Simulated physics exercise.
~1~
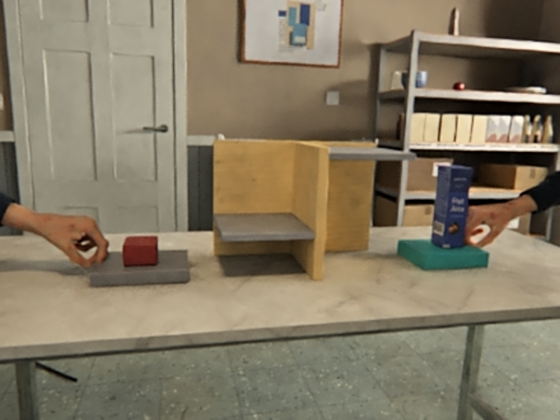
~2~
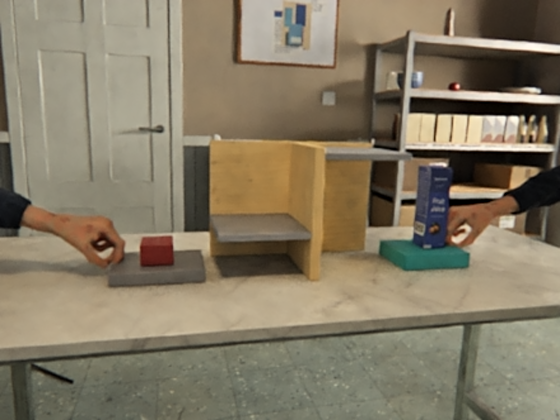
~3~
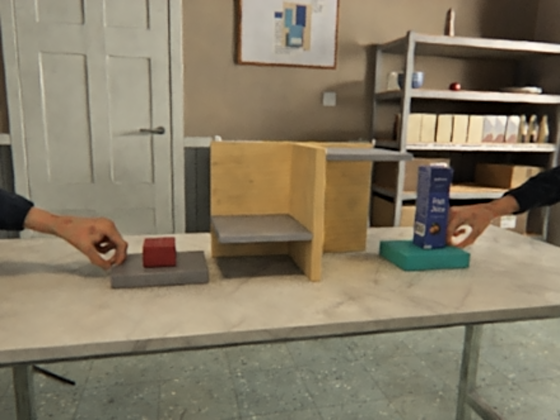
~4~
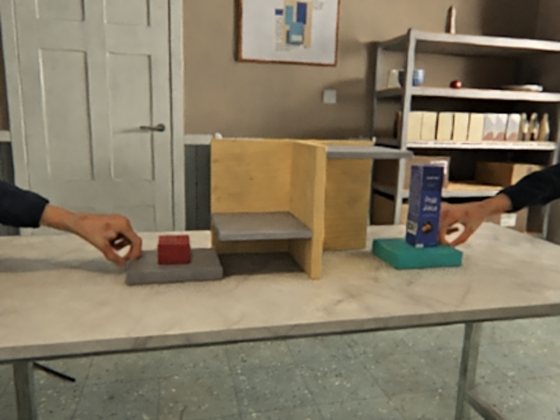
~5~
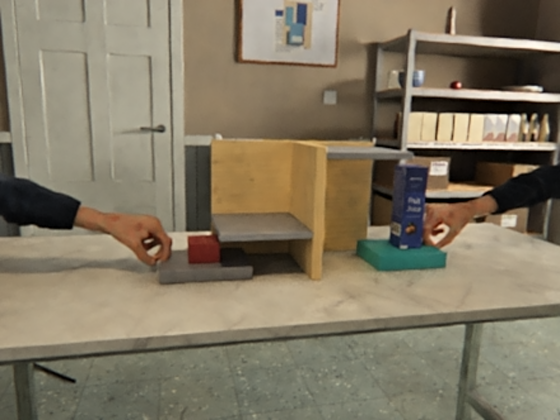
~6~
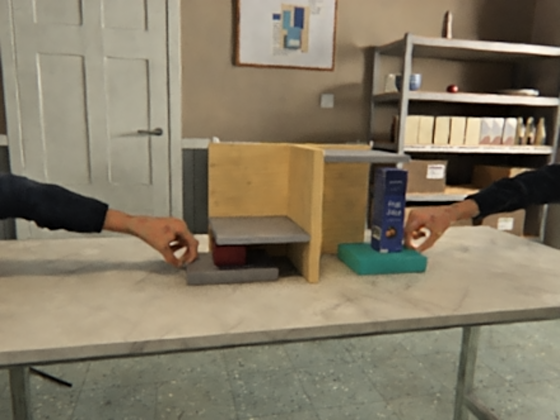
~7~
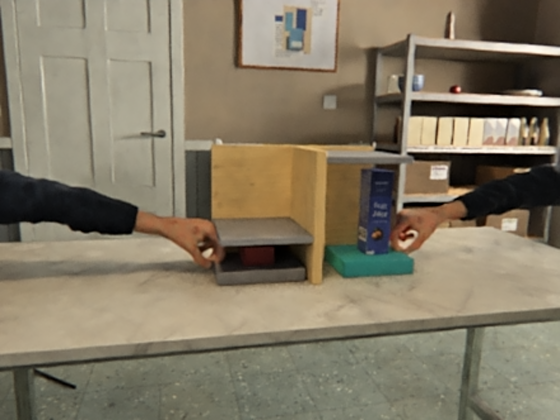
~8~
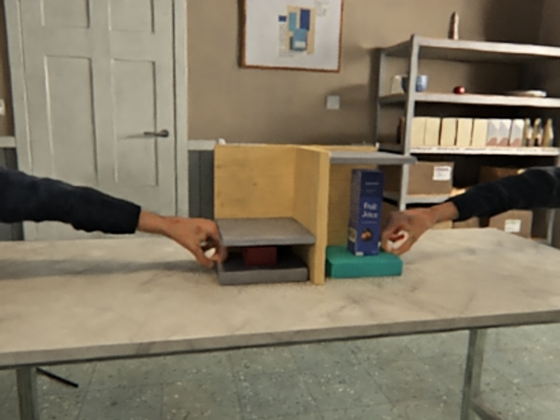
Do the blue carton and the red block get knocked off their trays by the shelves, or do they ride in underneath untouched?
Both ride in untouched. The blue carton stays upright on its turquoise tray and the red block stays on its grey tray as they pass under the shelves.
Red block on a grey tray and upright blue carton on a turquoise tray sliding under a wooden stand's shelves, pushed by hands.
